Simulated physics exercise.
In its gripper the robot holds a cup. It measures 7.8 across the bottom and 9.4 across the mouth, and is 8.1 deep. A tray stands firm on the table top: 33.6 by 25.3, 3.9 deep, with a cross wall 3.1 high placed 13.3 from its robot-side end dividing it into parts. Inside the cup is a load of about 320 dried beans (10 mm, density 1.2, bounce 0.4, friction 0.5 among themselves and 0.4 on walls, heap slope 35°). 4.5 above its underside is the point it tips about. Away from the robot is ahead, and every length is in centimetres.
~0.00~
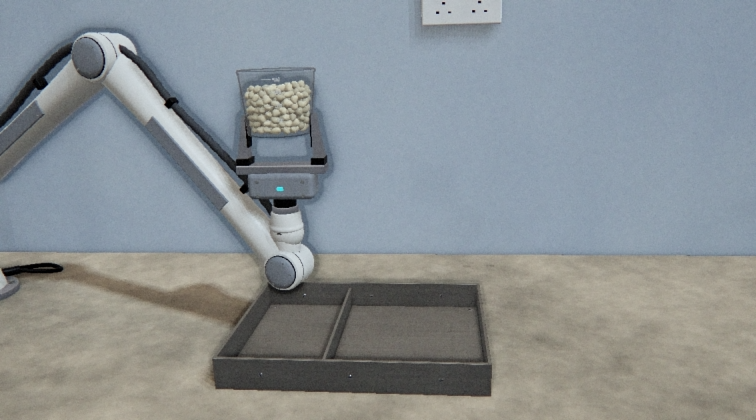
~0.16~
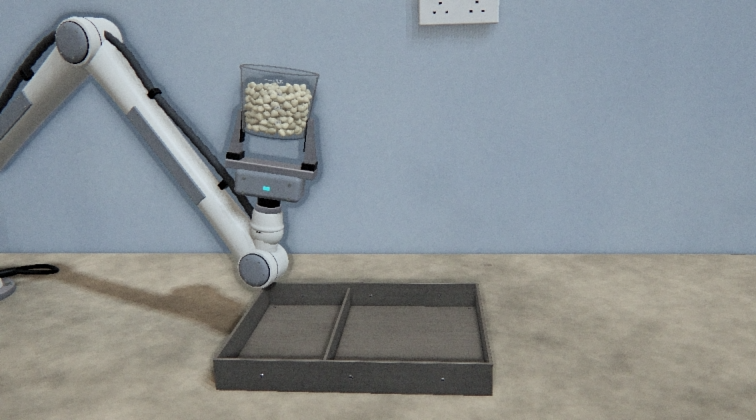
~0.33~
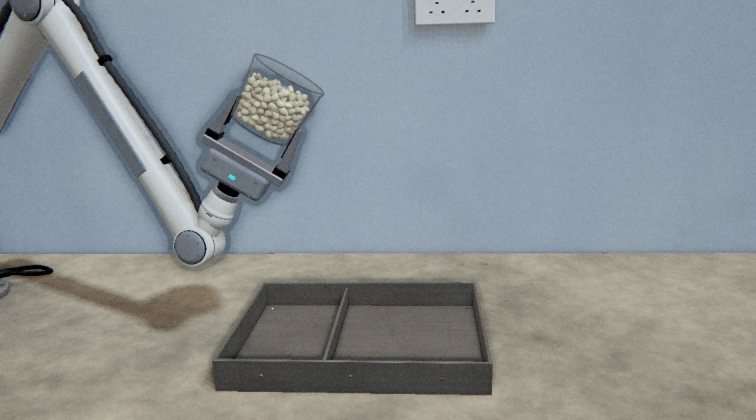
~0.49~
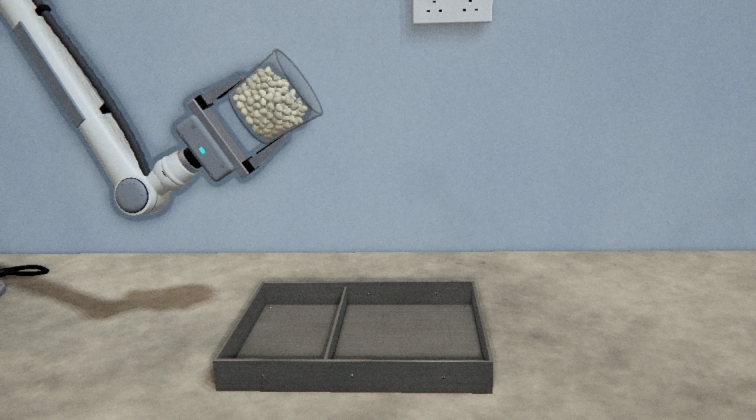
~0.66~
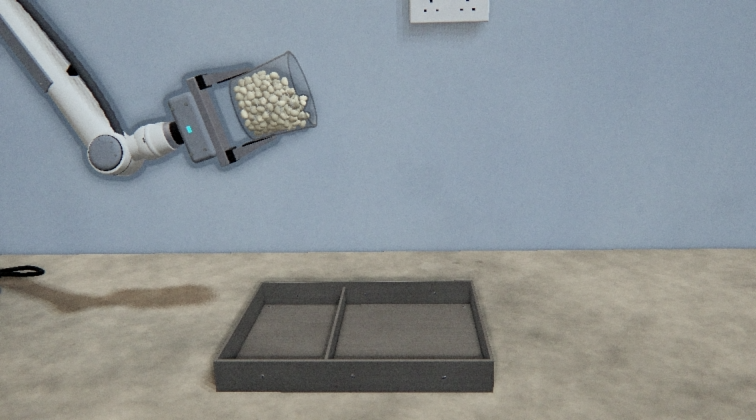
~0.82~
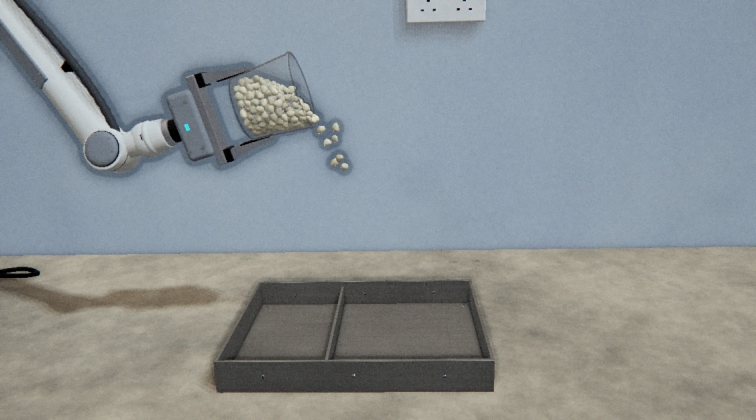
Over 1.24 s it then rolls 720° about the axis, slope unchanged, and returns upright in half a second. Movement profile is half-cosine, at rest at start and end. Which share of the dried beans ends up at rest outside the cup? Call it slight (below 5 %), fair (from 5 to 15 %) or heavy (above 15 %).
I would call it heavy, above 15 %.
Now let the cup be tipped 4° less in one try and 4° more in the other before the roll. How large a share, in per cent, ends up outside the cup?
15 % and 45 %.
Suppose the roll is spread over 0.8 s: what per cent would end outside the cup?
I'd expect approximately 15 per cent then.
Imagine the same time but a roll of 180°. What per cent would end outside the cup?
Then about 20 per cent.
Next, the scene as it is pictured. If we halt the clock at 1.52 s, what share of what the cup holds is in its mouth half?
Near 35 percent is in the half by the mouth.
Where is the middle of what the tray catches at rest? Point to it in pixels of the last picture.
Around (390, 325).
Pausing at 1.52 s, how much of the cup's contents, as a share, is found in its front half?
Close to 35 % of them.
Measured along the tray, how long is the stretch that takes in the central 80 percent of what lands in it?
It spans something like 14 centimetres, give or take.
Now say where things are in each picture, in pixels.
The cup middle at (278, 103), upright; upper third of the load around (278, 95), from x 245 to 305, top at y 85; 321 in the cup, in the first frame.
The cup middle at (277, 103), tipped 9°; upper third of the load around (275, 95), from x 250 to 305, top at y 85, in the second frame.
The cup middle at (275, 103), tipped 32°; upper third of the load around (267, 94), from x 240 to 305, top at y 75, in the third frame.
The cup middle at (273, 101), tipped 57°; upper third of the load around (265, 89), from x 235 to 305, top at y 70, in the fourth frame.
The cup middle at (272, 100), tipped 73°; upper third of the load around (263, 90), from x 240 to 305, top at y 75, in the fifth frame.
The cup middle at (271, 100), tipped 74°; upper third of the load around (261, 93), from x 235 to 345, top at y 80; 314 in the cup, 7 in flight or on a rim, in the sixth frame.
After 1.52 s, tipped 74°, highest piece 38 above the table; 267 in the cup, 33 in the far-side part, 21 in flight or on a rim.
After 2.21 s, tipped 58°, highest piece 36 above the table; 215 in the cup, 101 in the far-side part, 1 on the table or floor, 4 in flight or on a rim.
After 2.76 s, upright, highest piece 38 above the table; 214 in the cup, 105 in the far-side part, 1 in the robot-side part, 1 on the table or floor.
After 3.46 s, upright, highest piece 38 above the table; 214 in the cup, 105 in the far-side part, 1 in the robot-side part, 1 on the table or floor.
In the end, 214 in the cup, 105 in the far-side part, 1 in the robot-side part, 1 on the table or floor. That is 33 % outside the cup.
